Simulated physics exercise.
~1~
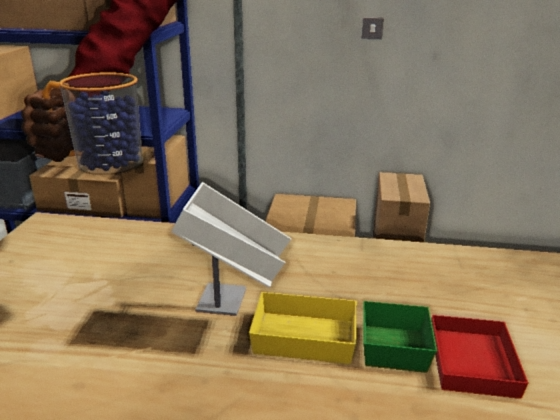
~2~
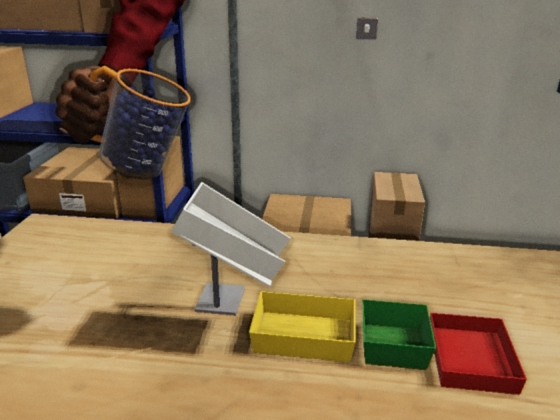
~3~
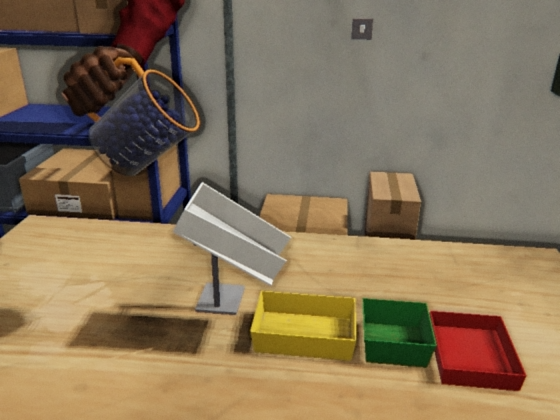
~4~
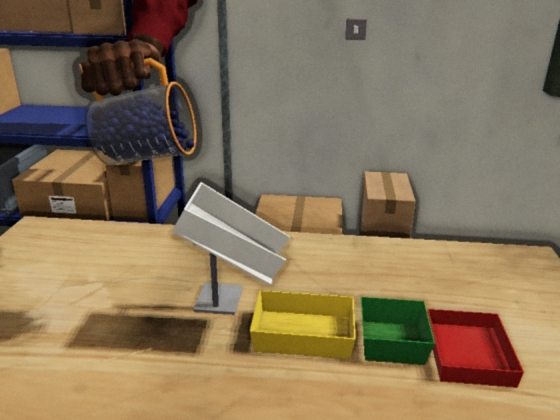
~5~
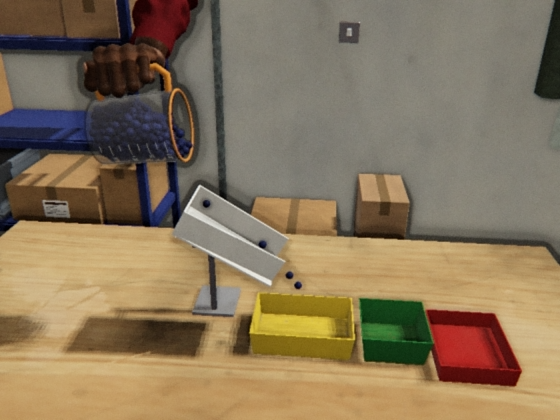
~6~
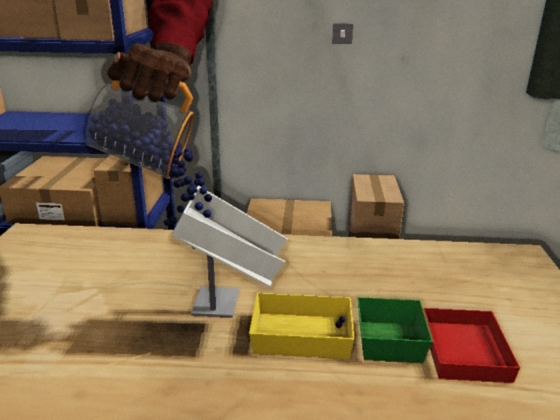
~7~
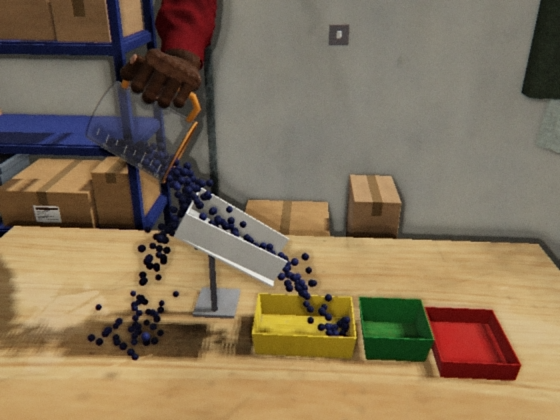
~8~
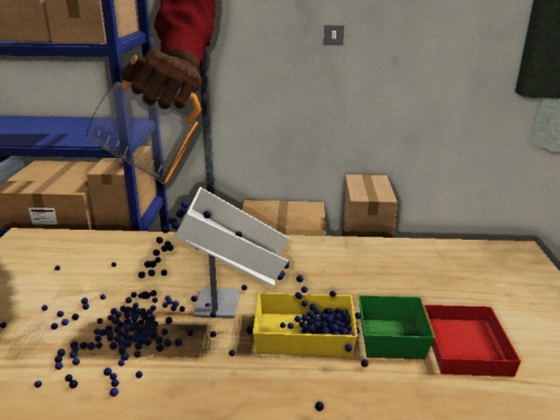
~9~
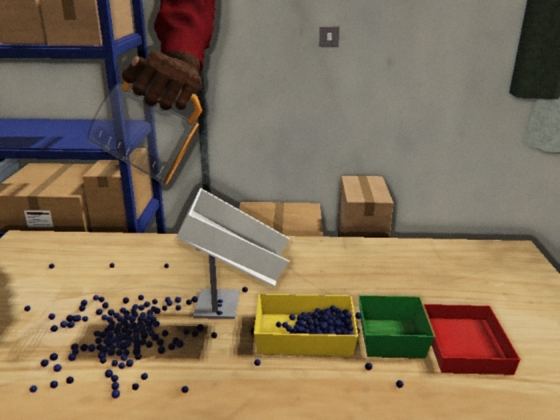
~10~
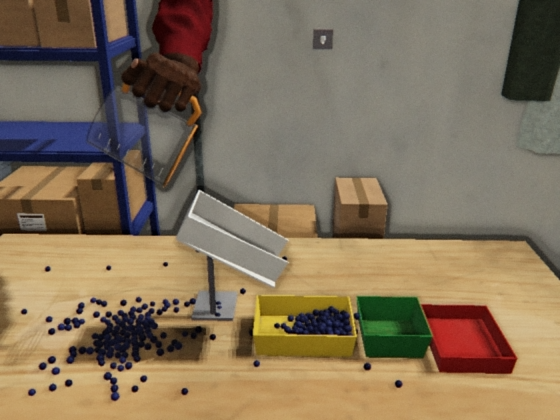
On a wooden table, blueberries poured from a jug down a chute half miss the yellow tin.
